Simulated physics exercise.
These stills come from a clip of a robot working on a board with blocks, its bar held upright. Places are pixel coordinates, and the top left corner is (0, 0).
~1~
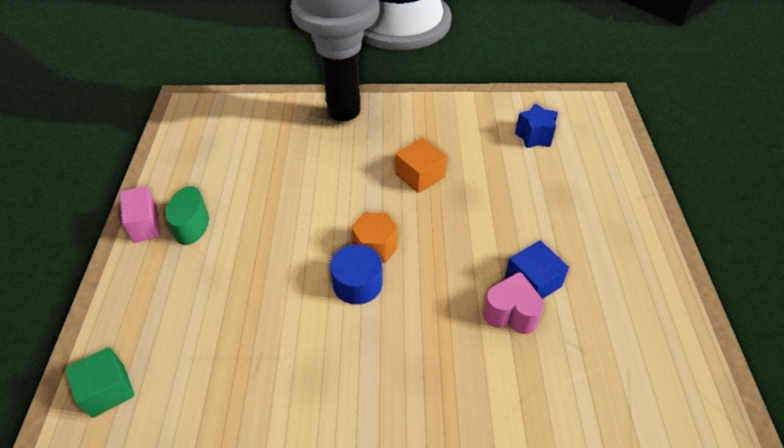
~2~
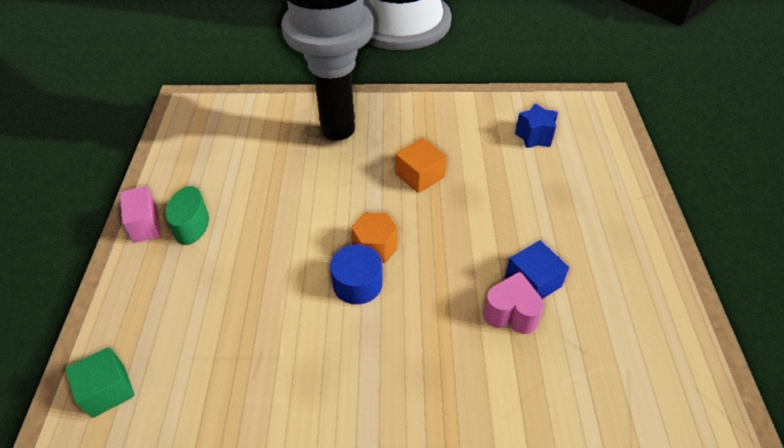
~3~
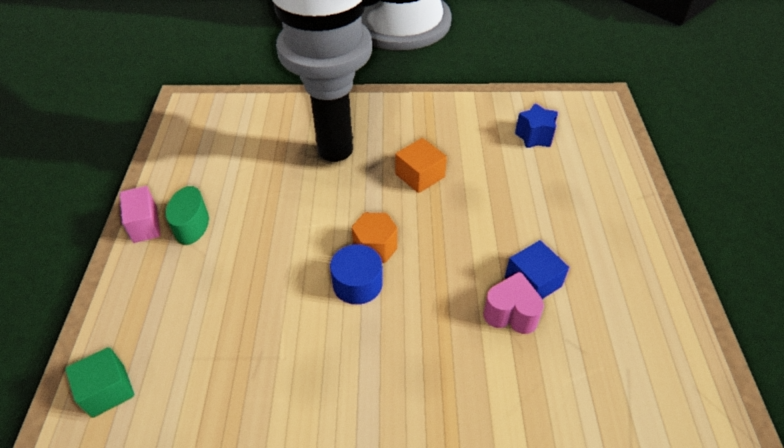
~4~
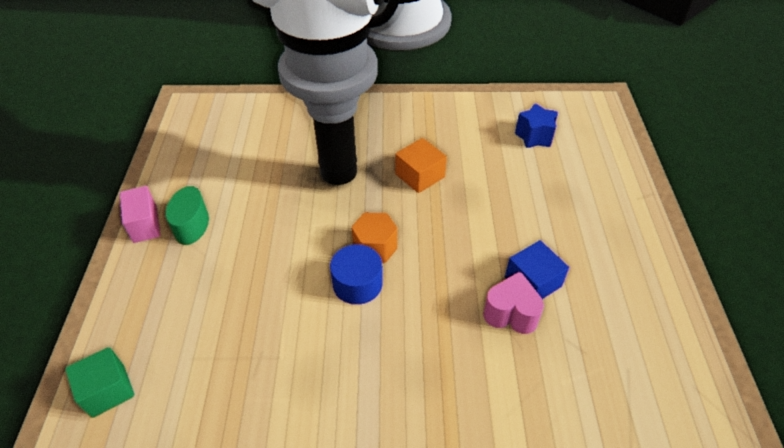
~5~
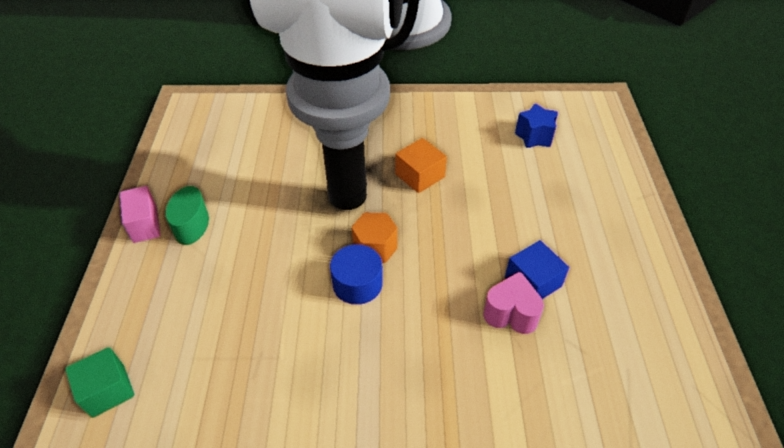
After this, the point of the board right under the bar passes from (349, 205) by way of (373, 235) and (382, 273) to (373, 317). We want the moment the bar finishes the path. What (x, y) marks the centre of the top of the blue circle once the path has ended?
The middle of its top is at (327, 321).
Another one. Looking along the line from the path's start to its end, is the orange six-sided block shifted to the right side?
My answer is no.
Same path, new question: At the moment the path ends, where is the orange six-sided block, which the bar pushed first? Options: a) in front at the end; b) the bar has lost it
I choose b.
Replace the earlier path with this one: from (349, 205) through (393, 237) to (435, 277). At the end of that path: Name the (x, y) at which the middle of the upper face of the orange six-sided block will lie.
The centre of its top will be at (404, 281).
What follows on the original path. One third of the way, bar (372, 228); blue circle (356, 278); orange six-sided block (388, 246).
Two thirds of the way, bar (382, 267); blue circle (353, 288); orange six-sided block (411, 284), turned 20° anticlockwise.
At the end, bar (373, 310); blue circle (327, 321); orange six-sided block (419, 301), turned 75° anticlockwise; orange square piece in place.
